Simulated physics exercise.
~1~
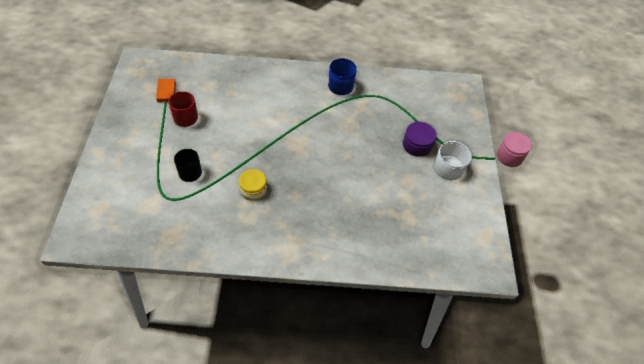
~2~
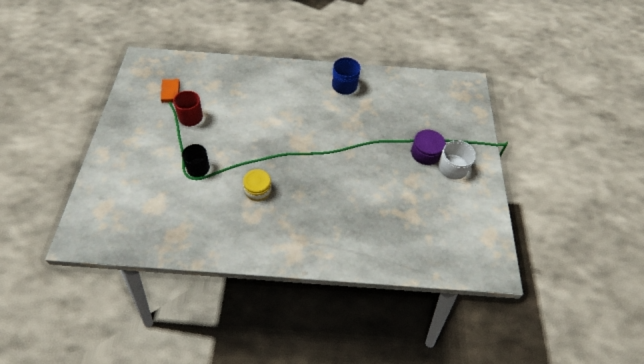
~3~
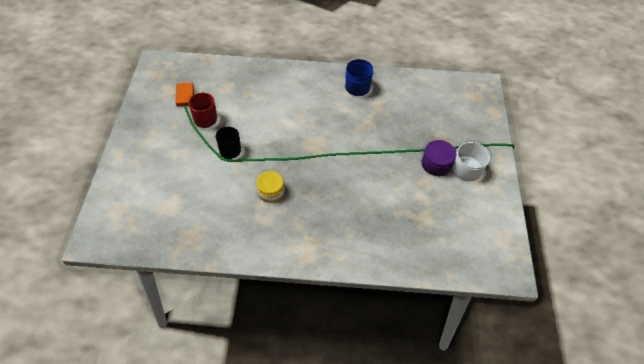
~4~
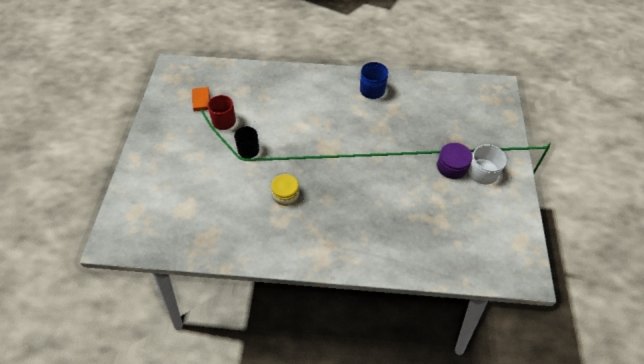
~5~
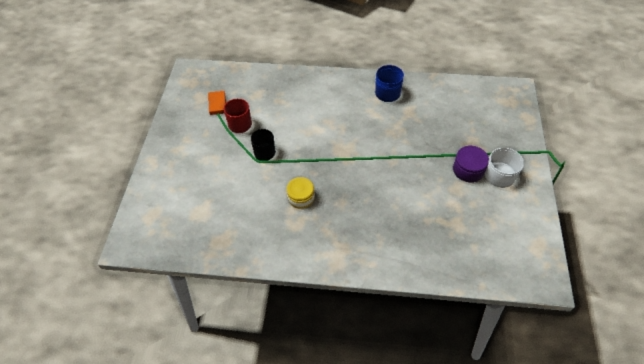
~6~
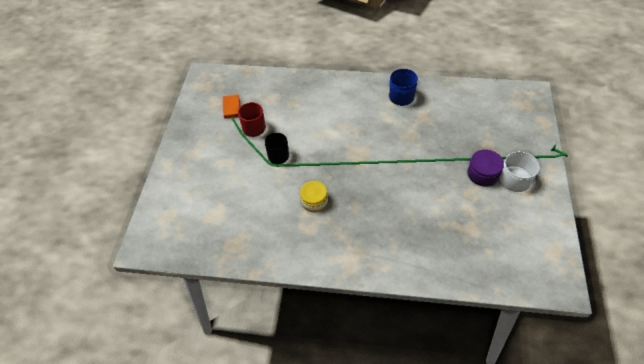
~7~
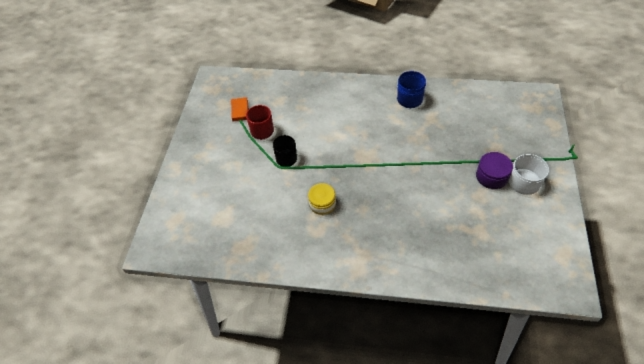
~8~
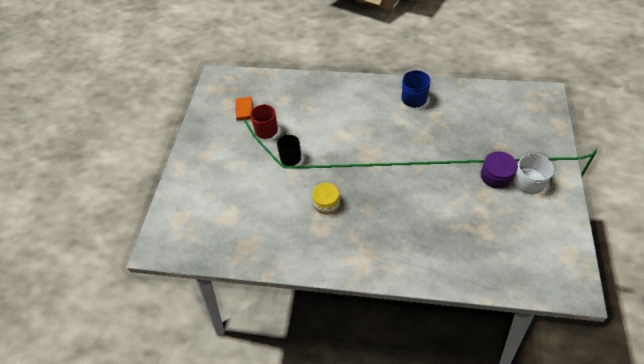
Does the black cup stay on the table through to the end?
Yes, the black cup is dragged a short way by the cord but stays on the table.
